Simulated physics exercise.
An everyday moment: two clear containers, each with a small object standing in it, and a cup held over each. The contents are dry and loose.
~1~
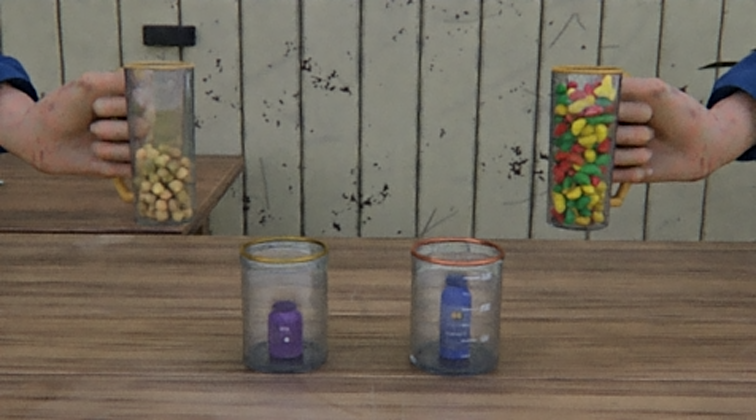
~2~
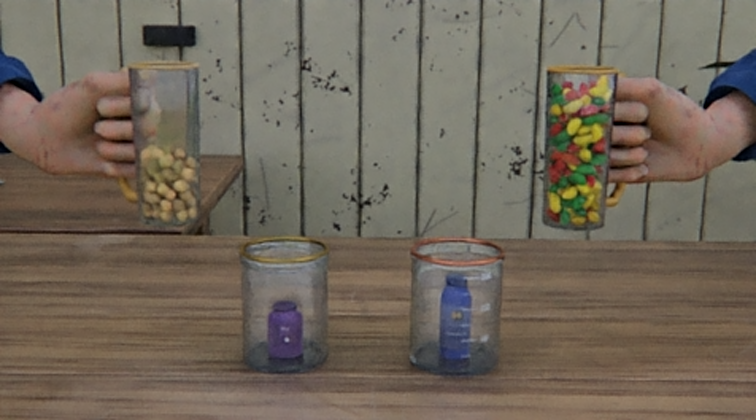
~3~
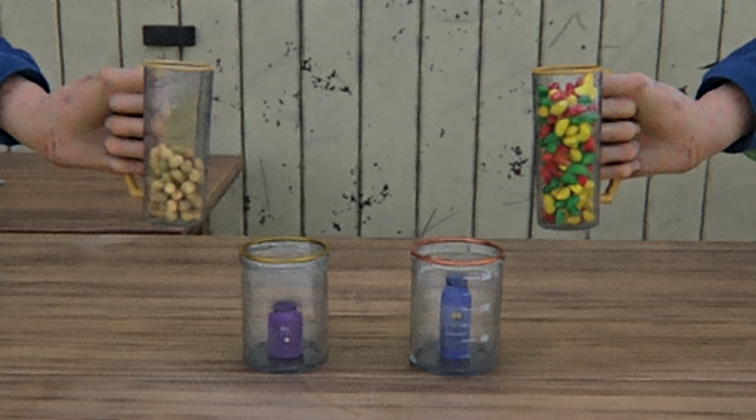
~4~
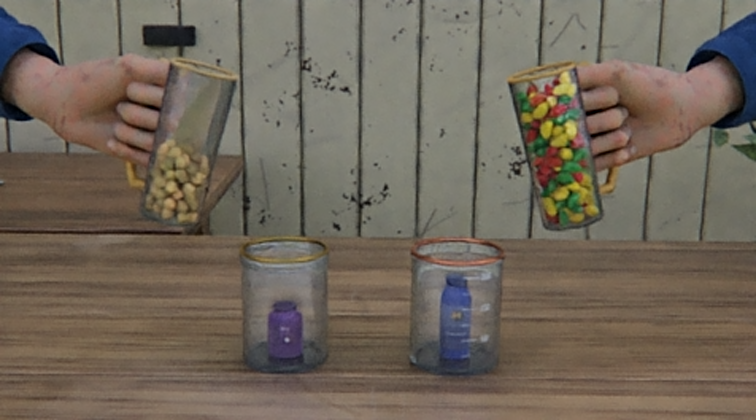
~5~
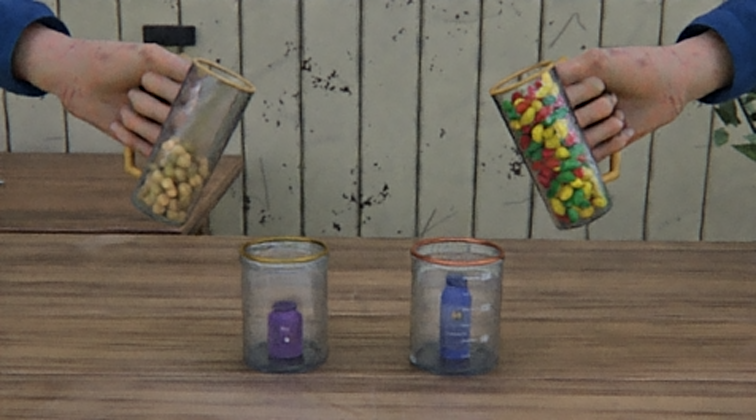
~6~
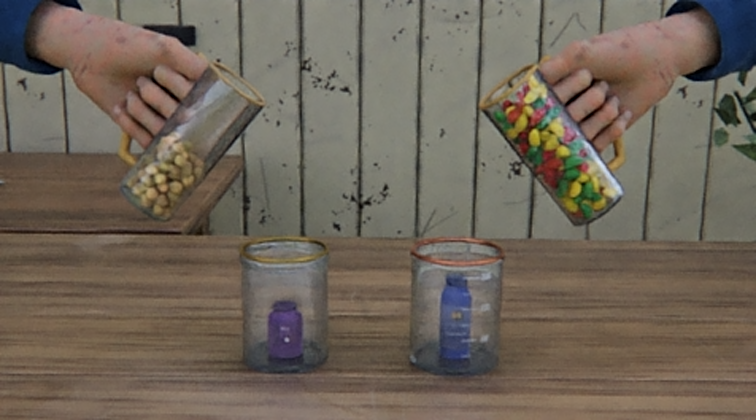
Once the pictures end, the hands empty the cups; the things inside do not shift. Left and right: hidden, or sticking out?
On the left it stands proud of the pile, on the right it stands proud of the pile.
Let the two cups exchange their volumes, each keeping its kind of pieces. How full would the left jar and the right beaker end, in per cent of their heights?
Left about 70, right about 35.
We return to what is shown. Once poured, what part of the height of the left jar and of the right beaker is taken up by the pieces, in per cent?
Left about 45, right about 70.
Then, 0.63 s on from there, left jar empty, all of its cupful still in the cup; right beaker nearly empty, nearly all of its cupful still in the cup.
Then, 1.18 s on from there, left jar nearly empty, the bulk of its cupful still in the cup; right beaker nearly empty, the bulk of its cupful still in the cup.
Then, 1.65 s on from there, left jar a quarter full, none of its cupful still in the cup; right beaker half full, none of its cupful still in the cup.
In the end, left jar half full (surface near (285, 307)), nothing beside it; right beaker three quarters full (surface near (457, 282)), nothing beside it; the left thing is still showing; the right thing is still showing.
